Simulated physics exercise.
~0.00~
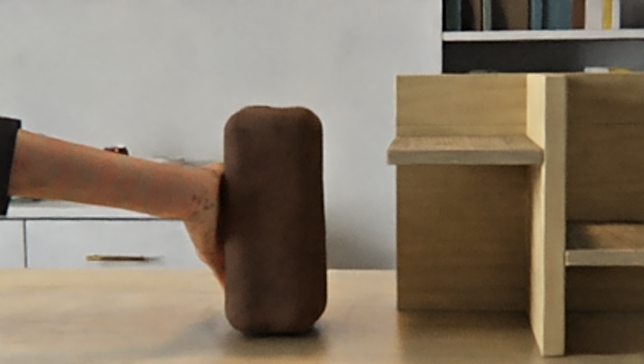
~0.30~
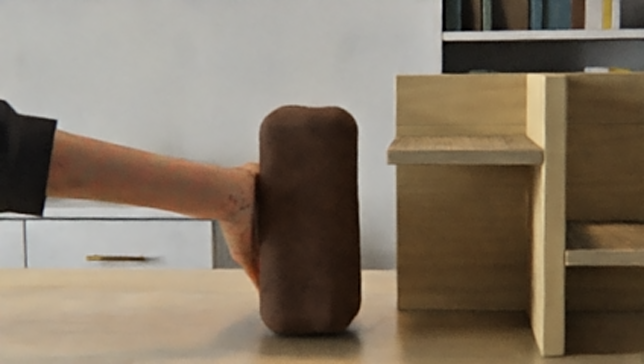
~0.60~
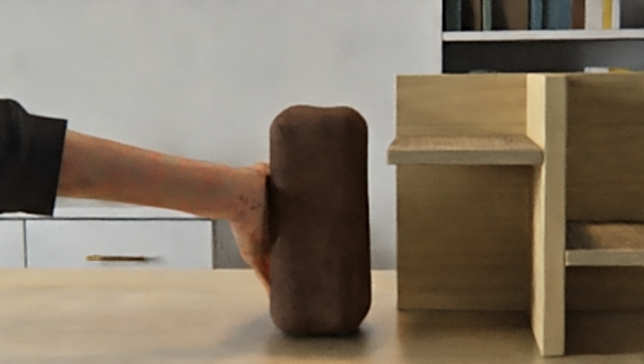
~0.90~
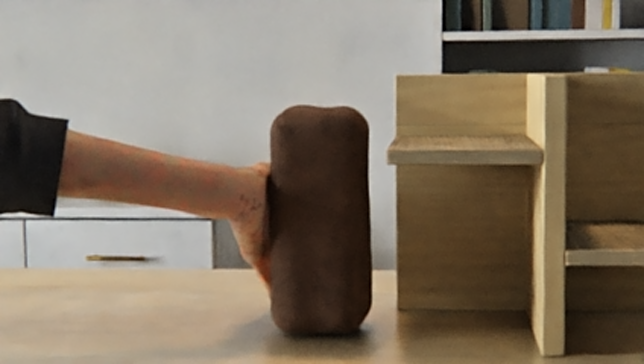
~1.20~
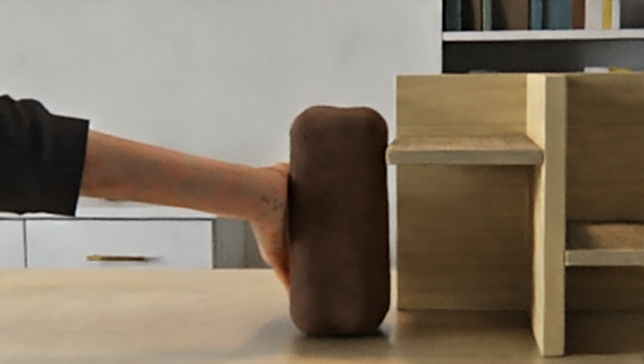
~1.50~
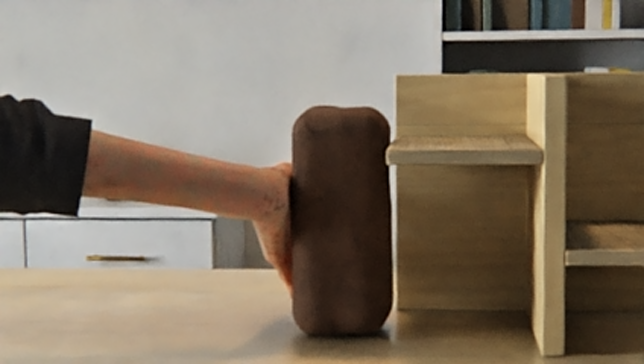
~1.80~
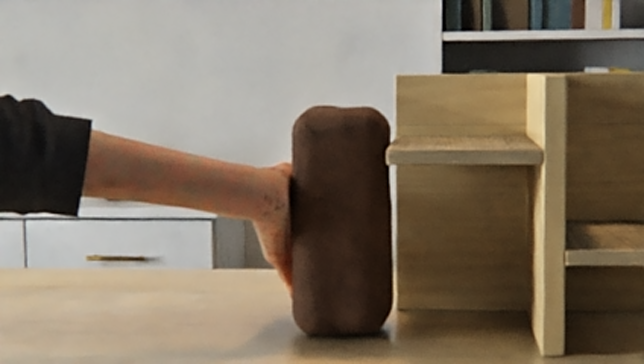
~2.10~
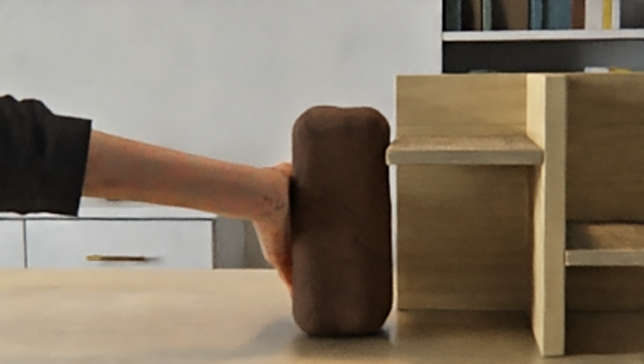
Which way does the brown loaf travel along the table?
The loaf moves to the right, toward the wooden rack.
